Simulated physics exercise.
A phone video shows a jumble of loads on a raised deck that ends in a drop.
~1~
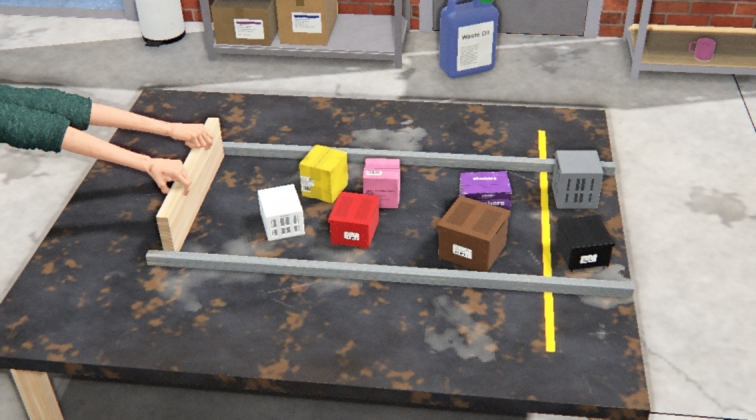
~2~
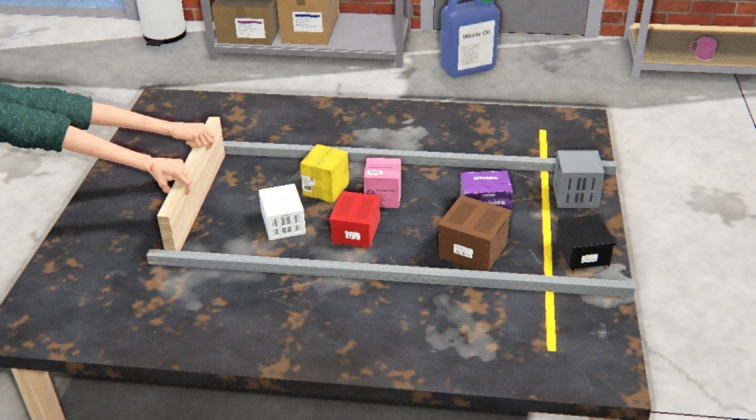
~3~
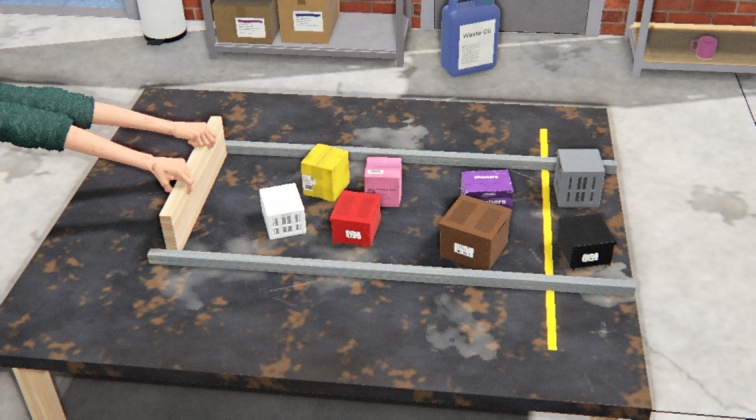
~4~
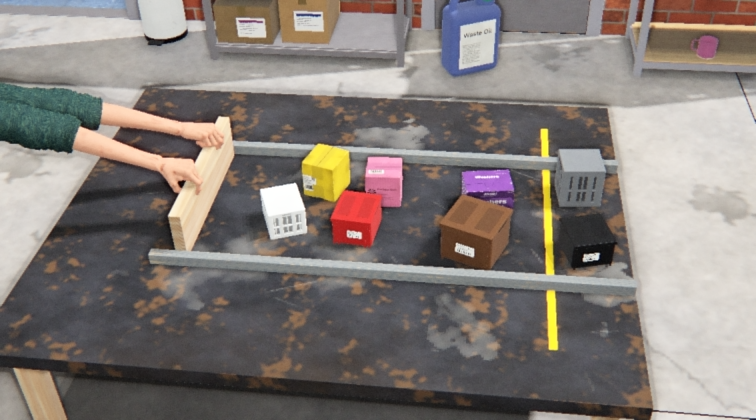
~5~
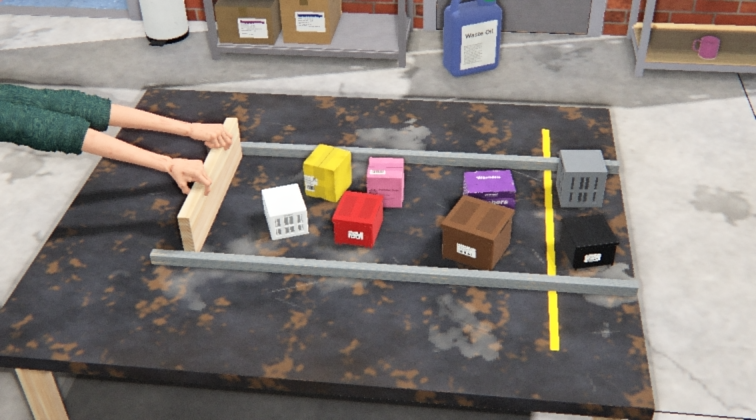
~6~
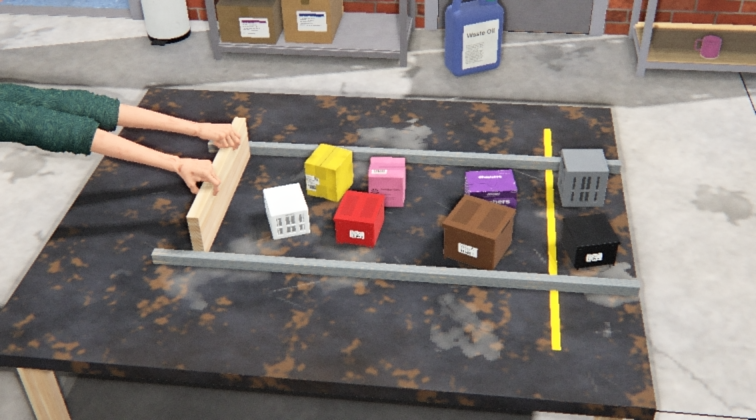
In a workshop, two green-sleeved arms hold a wooden plank upright at the left end of a dark, stained table, between two grey rails with colourful boxes and a yellow tape line. The hands then slide the plank a short way right, towards the white and yellow boxes, which stay in place.
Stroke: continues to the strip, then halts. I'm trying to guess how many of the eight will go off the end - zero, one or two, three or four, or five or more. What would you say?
I would say three or four.
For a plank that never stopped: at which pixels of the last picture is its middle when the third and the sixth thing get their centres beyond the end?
At (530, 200) for the third, at (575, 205) for the sixth.
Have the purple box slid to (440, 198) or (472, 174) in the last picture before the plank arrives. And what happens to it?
First place: It goes off; second place: It stays up.
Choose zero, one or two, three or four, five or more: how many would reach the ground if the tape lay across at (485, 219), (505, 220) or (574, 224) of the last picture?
Result per tape, in order - 1 or 2 / one or two / at least five.
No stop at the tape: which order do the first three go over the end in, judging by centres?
Listing earliest first, you get the black tote, the brown tote and the purple box.
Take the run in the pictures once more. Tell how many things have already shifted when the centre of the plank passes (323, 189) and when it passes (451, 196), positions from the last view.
Tally at point one: 3; at point two: 8.
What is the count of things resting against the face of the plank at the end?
It's 2 of them.
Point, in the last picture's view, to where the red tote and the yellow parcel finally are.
Final positions: Near (613, 237); near (569, 183).
Soon after, none off yet; black tote at rest near (589, 242); grey crate at rest near (582, 178); purple box at rest near (490, 193).
After that, none off yet; black tote at rest near (589, 242); grey crate at rest near (582, 178); purple box displaced a little near (502, 195).
And then, none off yet; black tote tilting a little near (647, 245); grey crate displaced about its own width near (611, 177); purple box displaced well along near (584, 206).
In the end, the number that fall off is three or four; gone, brown tote, purple box and black tote.
